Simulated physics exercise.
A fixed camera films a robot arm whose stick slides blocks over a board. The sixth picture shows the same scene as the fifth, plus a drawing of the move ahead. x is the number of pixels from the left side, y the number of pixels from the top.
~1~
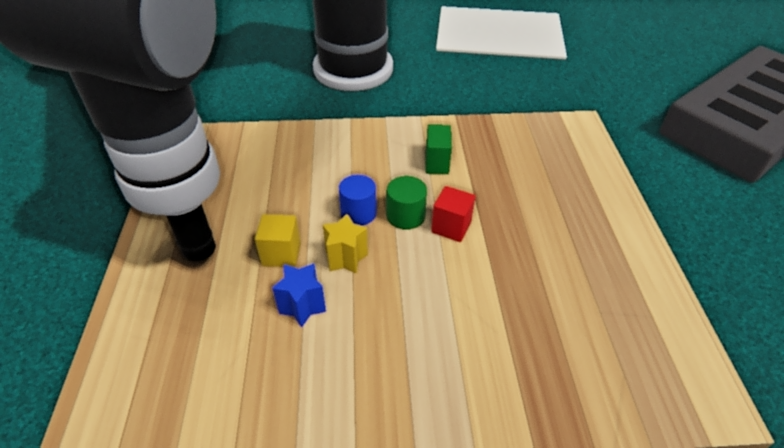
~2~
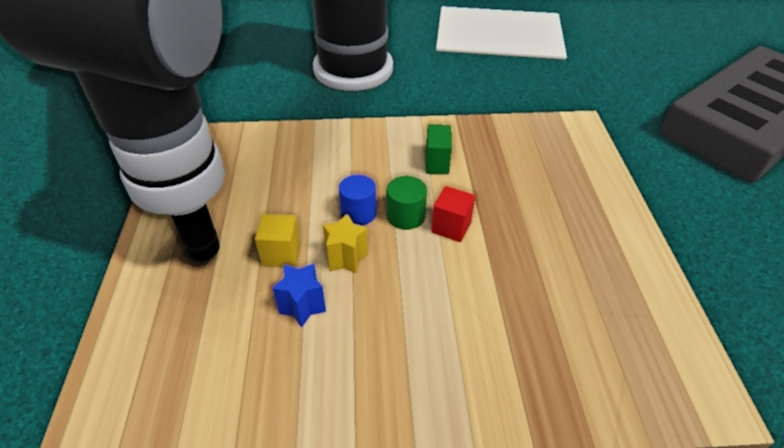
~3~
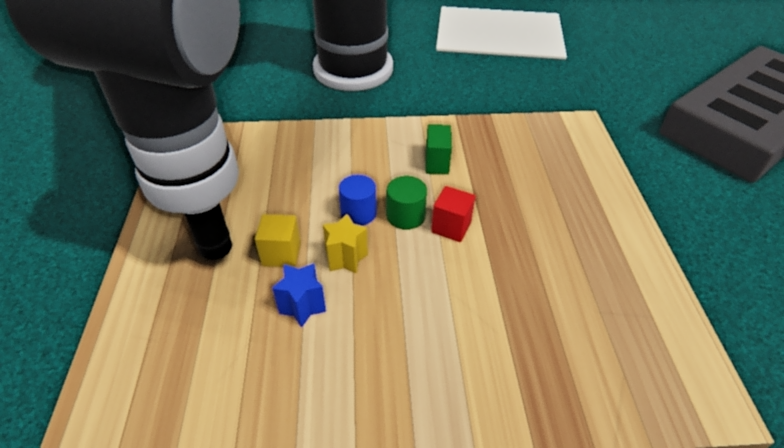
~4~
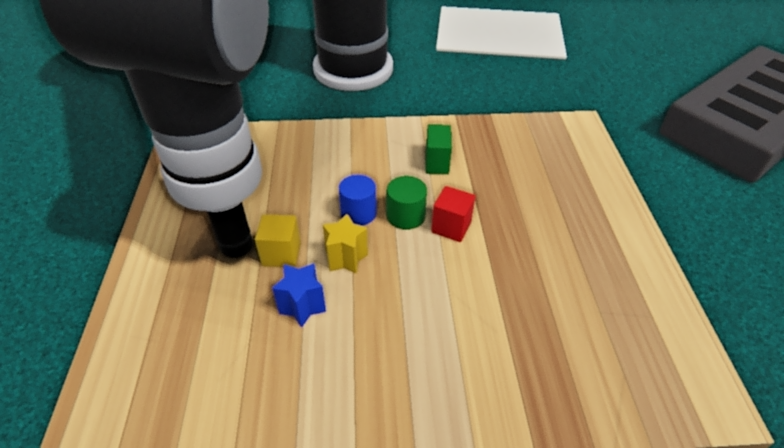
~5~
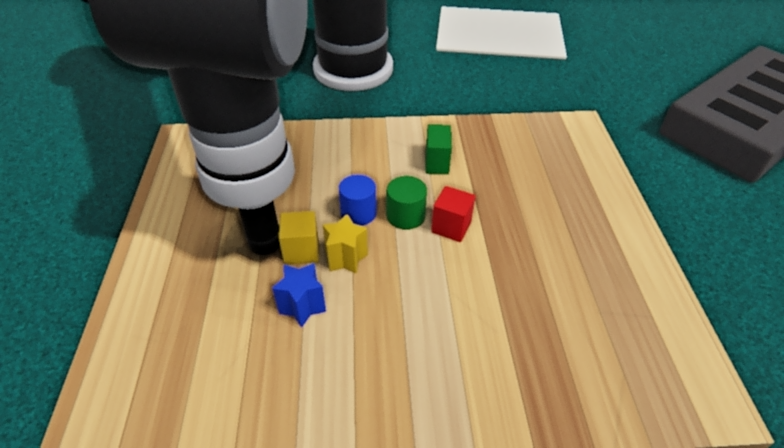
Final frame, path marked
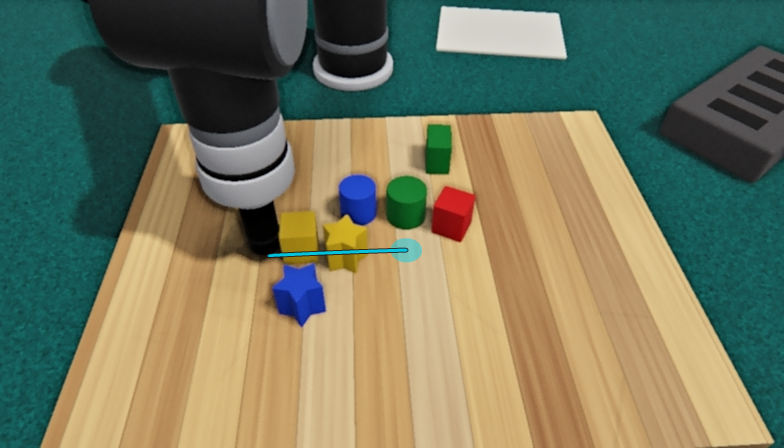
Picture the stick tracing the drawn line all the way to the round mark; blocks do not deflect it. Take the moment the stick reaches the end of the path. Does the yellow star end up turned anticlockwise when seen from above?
Going by the path, no.
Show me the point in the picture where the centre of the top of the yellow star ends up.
When the path ends, it will be at (433, 238).
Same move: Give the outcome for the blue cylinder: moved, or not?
Gets moved.
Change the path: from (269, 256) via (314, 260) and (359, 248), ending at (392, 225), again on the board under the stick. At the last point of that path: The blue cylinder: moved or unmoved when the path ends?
Shifted.
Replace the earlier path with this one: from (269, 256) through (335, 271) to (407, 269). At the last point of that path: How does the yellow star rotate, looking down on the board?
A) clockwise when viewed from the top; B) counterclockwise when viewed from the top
I'll go with B - counterclockwise when viewed from the top.
Path on the board, in a line from (269, 256) to (406, 250).
The first path, step by step. One third of the way, stick at (314, 242); yellow square at (341, 212), turned 30° anticlockwise; yellow star at (369, 229), turned 60° clockwise.
Two thirds of the way, stick at (360, 240); yellow square at (373, 201), turned 80° anticlockwise; yellow star at (397, 234), turned 75° clockwise; blue cylinder at (367, 176); green cylinder at (410, 185).
At the end, stick at (407, 239); yellow square at (376, 200), turned 85° anticlockwise; yellow star at (433, 238), turned 125° clockwise; blue cylinder at (367, 176); green cylinder at (411, 184).
